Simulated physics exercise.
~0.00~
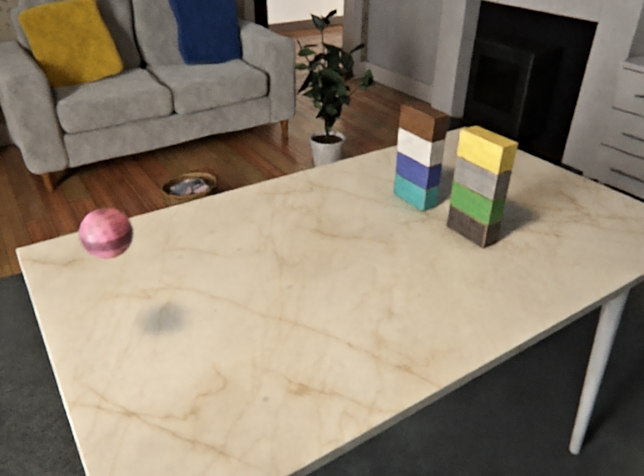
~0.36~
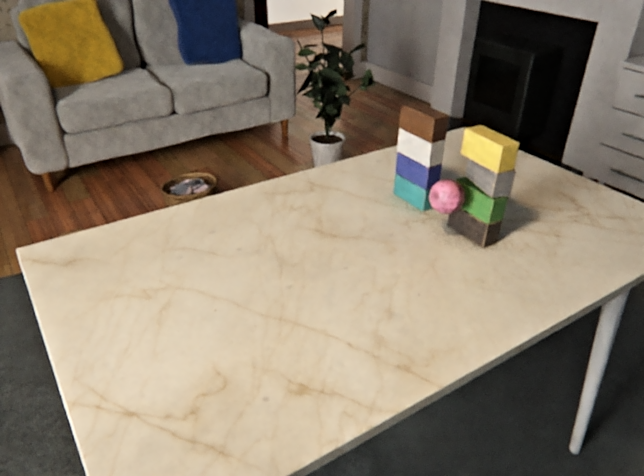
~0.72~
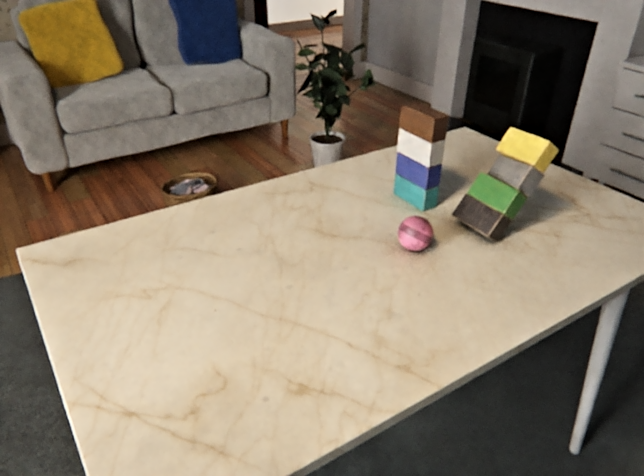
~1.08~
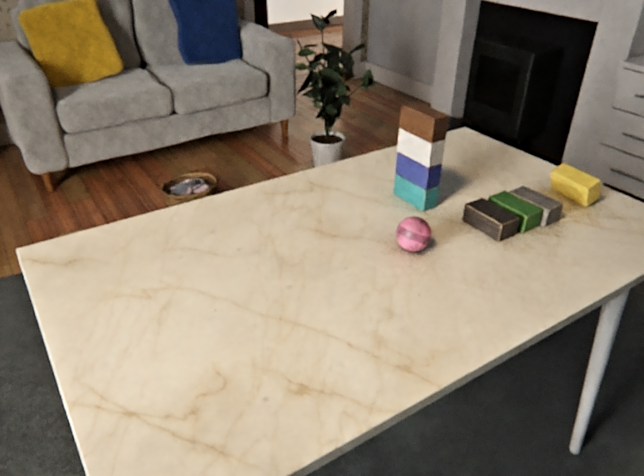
At the start, a pink ball hangs in the air over the left side of a pale marble table, while two stacks of coloured blocks stand toward the right. The ball flies right and reaches the nearer stack, made up of yellow, grey, green and black blocks. It then drops back to the tabletop as that stack leans over to the right. The leaning blocks topple and end up lying in a row on the table, with the yellow one farthest right. The ball rests nearby, and the brown, white, blue and turquoise stack still stands.
